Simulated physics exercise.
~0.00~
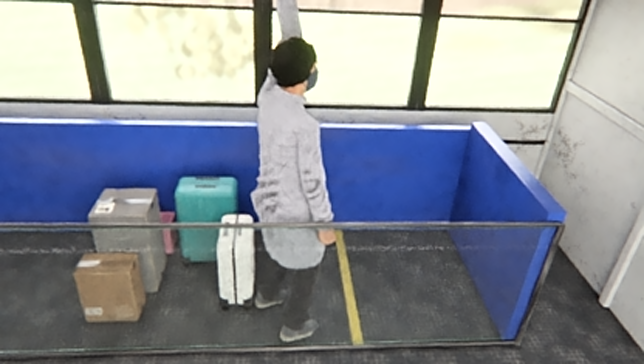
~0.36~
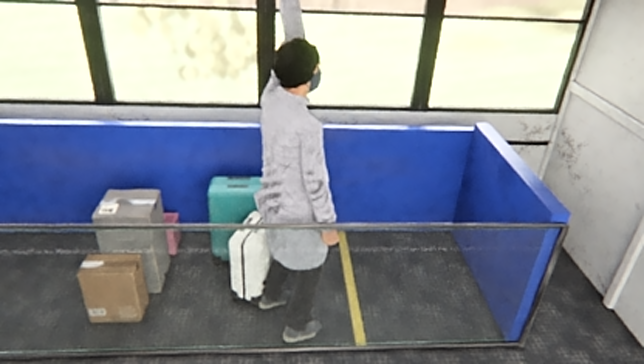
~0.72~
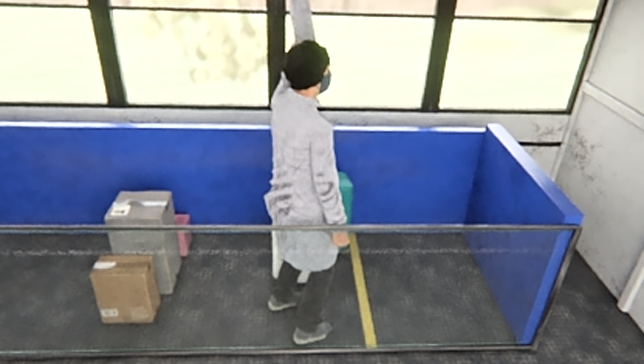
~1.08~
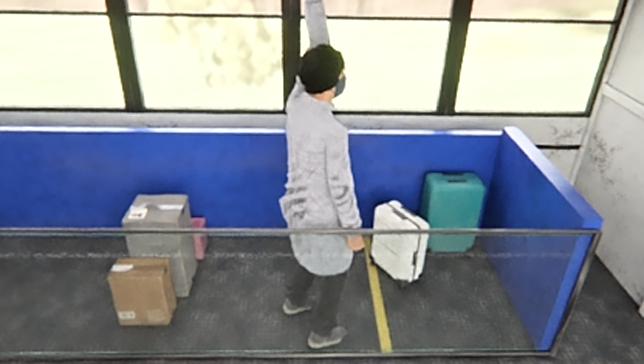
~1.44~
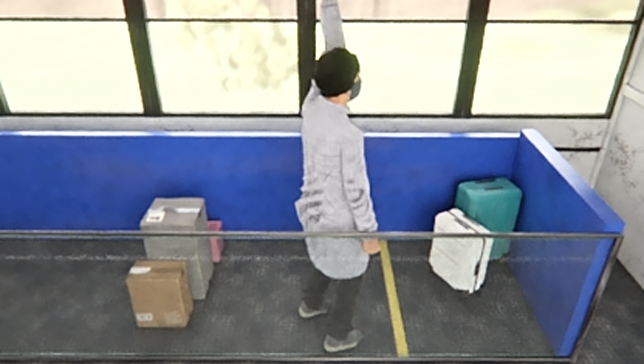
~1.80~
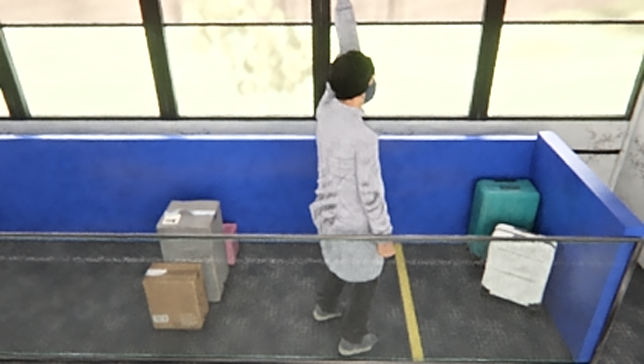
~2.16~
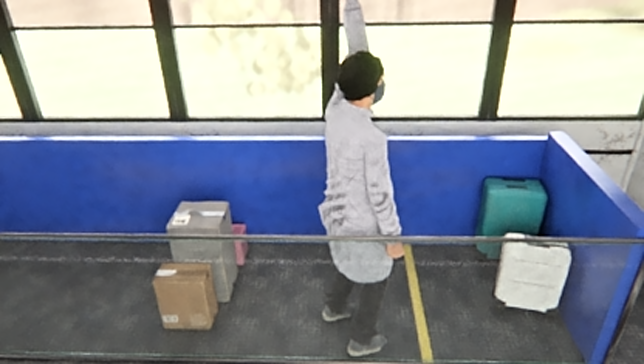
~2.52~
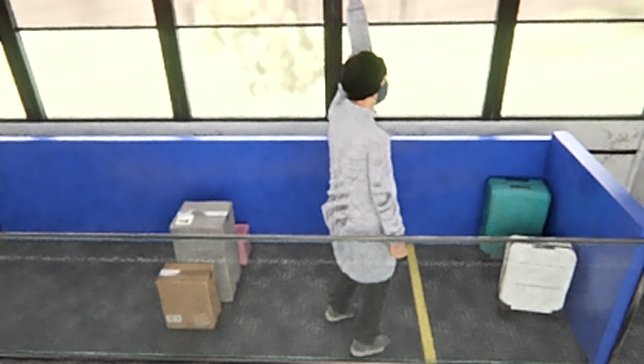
Shuttle luggage bay with teal and white suitcases rolling right past a standing masked traveller and yellow line, while boxes stay put.
